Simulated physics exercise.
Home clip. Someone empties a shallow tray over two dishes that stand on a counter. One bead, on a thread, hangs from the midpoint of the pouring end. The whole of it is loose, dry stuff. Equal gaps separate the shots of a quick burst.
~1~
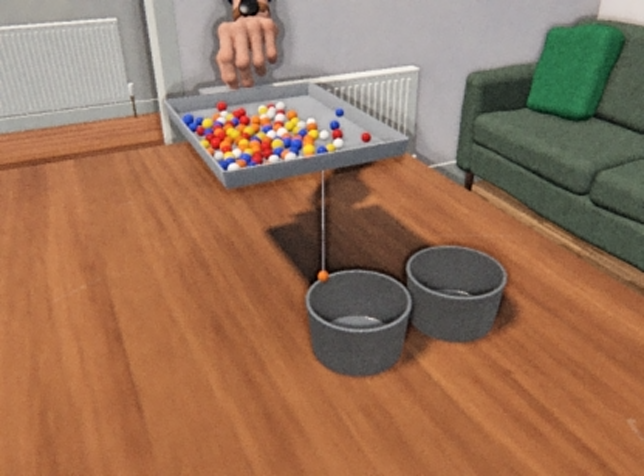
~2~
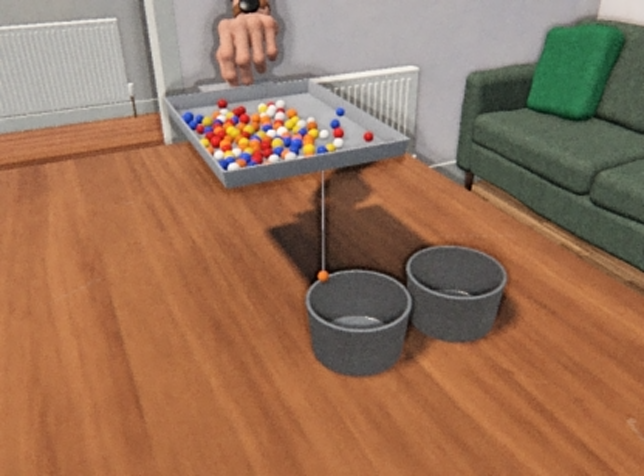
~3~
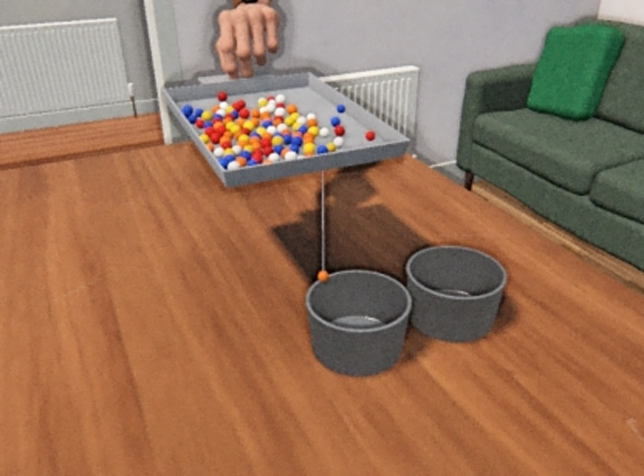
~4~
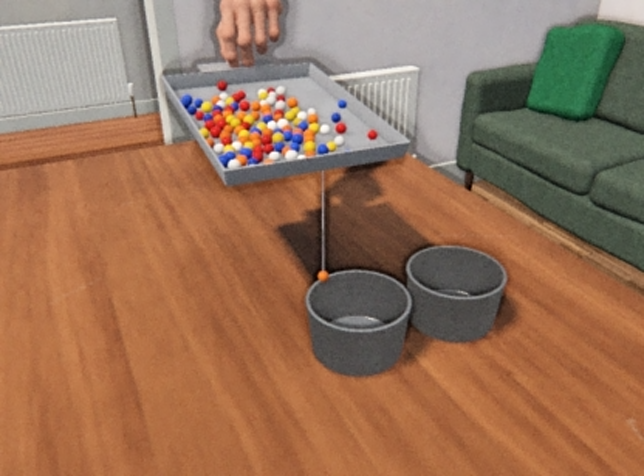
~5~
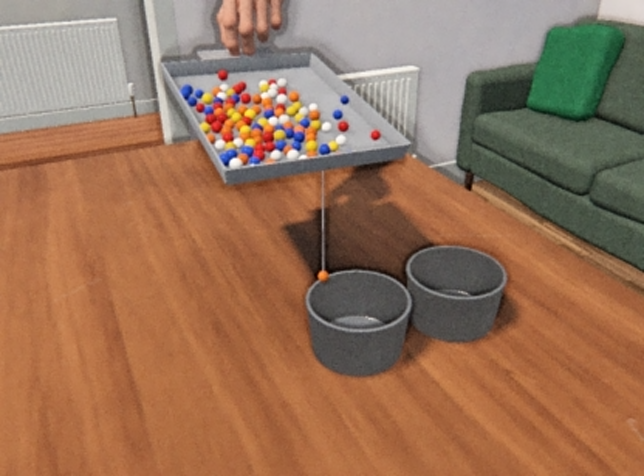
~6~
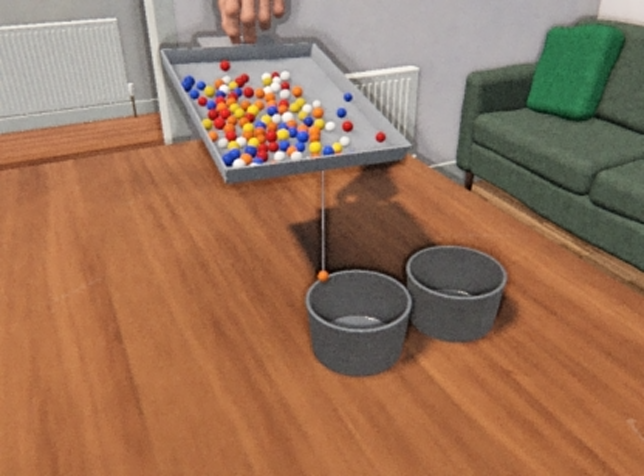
In a room with a wooden floor, white radiators and a green sofa at right, a still camera looks down from above. A hand hovers behind a shallow grey tray of red, blue, yellow, orange and white beads, above two dark grey round containers, with an orange bead hanging on a thread. The tray's back edge rises slowly, tilting it forward, and the beads shift slightly.
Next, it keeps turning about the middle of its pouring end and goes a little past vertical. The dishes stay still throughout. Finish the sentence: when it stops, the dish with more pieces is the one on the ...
Left.
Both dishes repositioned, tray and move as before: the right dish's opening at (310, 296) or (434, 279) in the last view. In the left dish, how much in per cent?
Around 0 and then 30 per cent.
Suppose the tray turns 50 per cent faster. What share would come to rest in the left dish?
Result: About 50 per cent.
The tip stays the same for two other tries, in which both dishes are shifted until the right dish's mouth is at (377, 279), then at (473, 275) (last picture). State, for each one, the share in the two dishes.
It would be roughly 40 per cent in the first placement and roughly 60 per cent in the second.
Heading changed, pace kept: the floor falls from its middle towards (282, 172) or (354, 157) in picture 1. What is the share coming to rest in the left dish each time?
The share is 10 per cent in the first and 40 per cent in the second.
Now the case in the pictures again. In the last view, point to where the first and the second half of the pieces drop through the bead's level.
Near (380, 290) to start, and near (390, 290) afterwards.
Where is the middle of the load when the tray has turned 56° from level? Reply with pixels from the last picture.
Load centre: Approx. (316, 127).
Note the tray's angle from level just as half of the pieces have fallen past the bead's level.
100 degrees.
Shortly afterwards, tray tipped steeply; the whole lot on the tray.
Next, tray tipped right over; near two thirds on the tray; only a few in the right dish; near a third in the air.
Some moments later, tray tipped past a quarter turn; near a third in the left dish; a little in the right dish; near half outside both.
In the end, tray tipped past a quarter turn; near a third in the left dish; a little in the right dish; near half outside both.
